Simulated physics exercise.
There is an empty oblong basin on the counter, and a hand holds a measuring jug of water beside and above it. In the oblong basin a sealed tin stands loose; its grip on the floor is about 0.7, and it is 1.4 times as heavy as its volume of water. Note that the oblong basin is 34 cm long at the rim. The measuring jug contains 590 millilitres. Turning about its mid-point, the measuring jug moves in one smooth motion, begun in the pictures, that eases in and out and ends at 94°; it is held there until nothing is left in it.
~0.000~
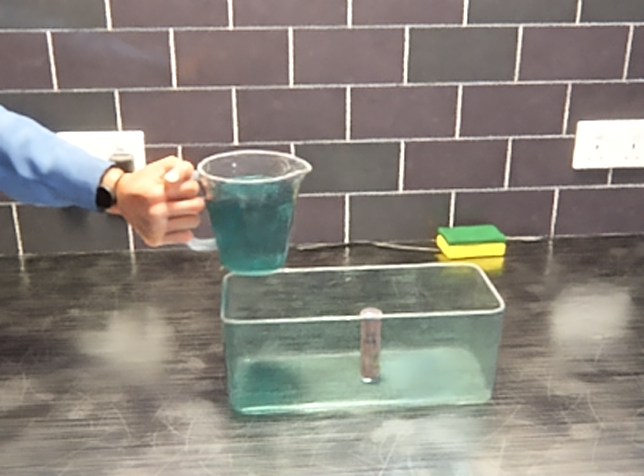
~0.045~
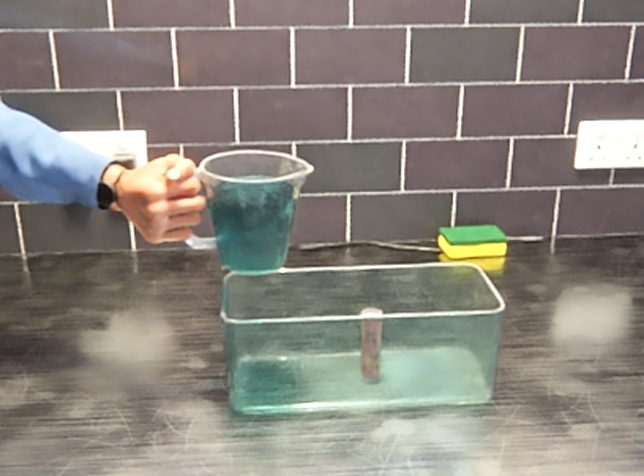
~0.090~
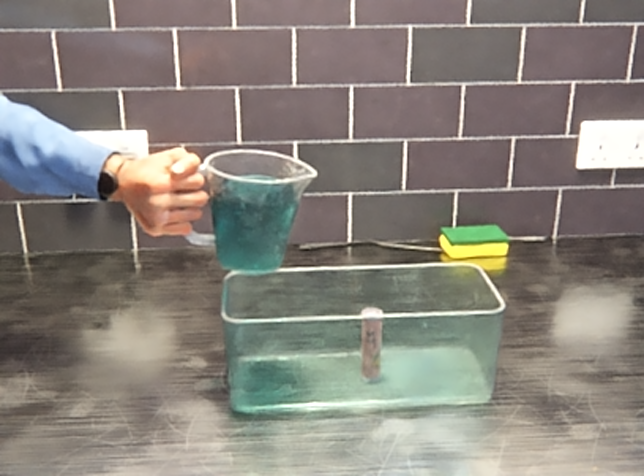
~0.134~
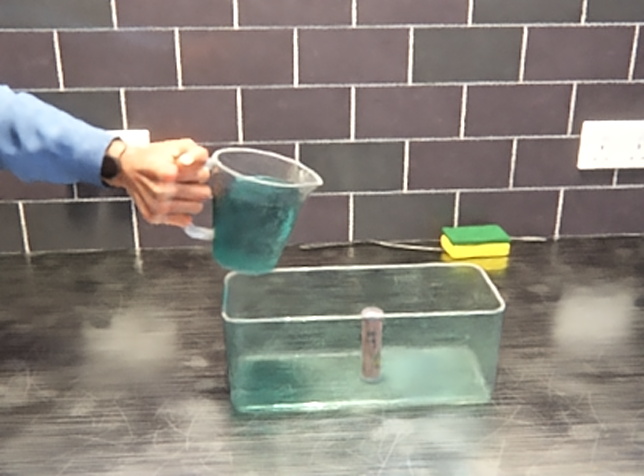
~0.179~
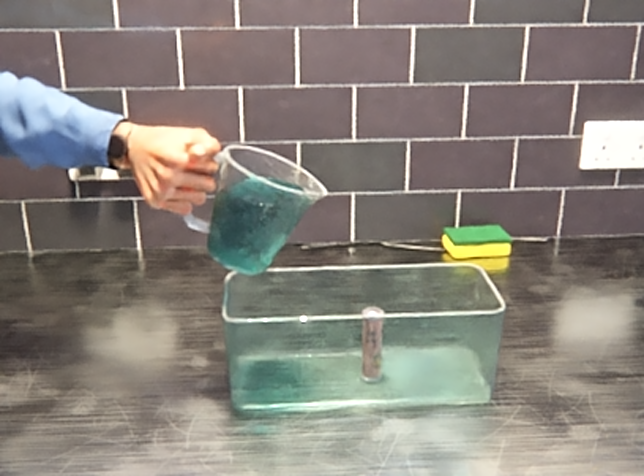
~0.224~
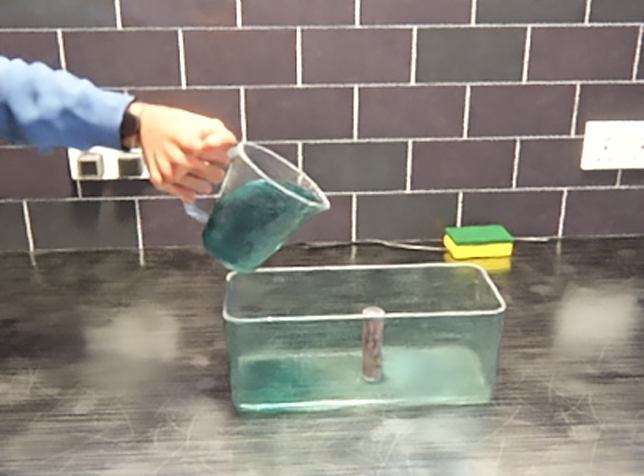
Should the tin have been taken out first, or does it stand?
Bet it can't stay vertical.
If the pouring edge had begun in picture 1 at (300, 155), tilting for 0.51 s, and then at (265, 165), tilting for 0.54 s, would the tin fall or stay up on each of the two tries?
In the first try it comes down; in the second it remains standing.
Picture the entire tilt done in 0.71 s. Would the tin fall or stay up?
Then it goes over.
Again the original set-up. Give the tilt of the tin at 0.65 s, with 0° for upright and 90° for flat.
Near 0 degrees.
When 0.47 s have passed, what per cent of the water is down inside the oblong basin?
Estimate - around 22 in a hundred parts.
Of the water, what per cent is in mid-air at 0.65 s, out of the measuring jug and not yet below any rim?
Airborne share: Near 12 %.
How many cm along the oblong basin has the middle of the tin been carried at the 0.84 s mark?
Centre to centre, close to 9 cm.
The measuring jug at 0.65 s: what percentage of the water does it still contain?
About 18 percent.
Then, 0.47 s in, the tilt is 90° and 57 per cent is still to pour; the tin stands where it began.
Then, 0.65 s in, the tilt is 94° and 19 per cent is still to pour; the tin stands 3 cm from where it began.
Then, 0.84 s in, the tilt is 94° and 4 per cent is still to pour; the tin lies on its side.
Then, 1.04 s in, the tilt is 94° and 1 per cent is still to pour; the tin lies on its side.
Finally, the tin lies on its side.
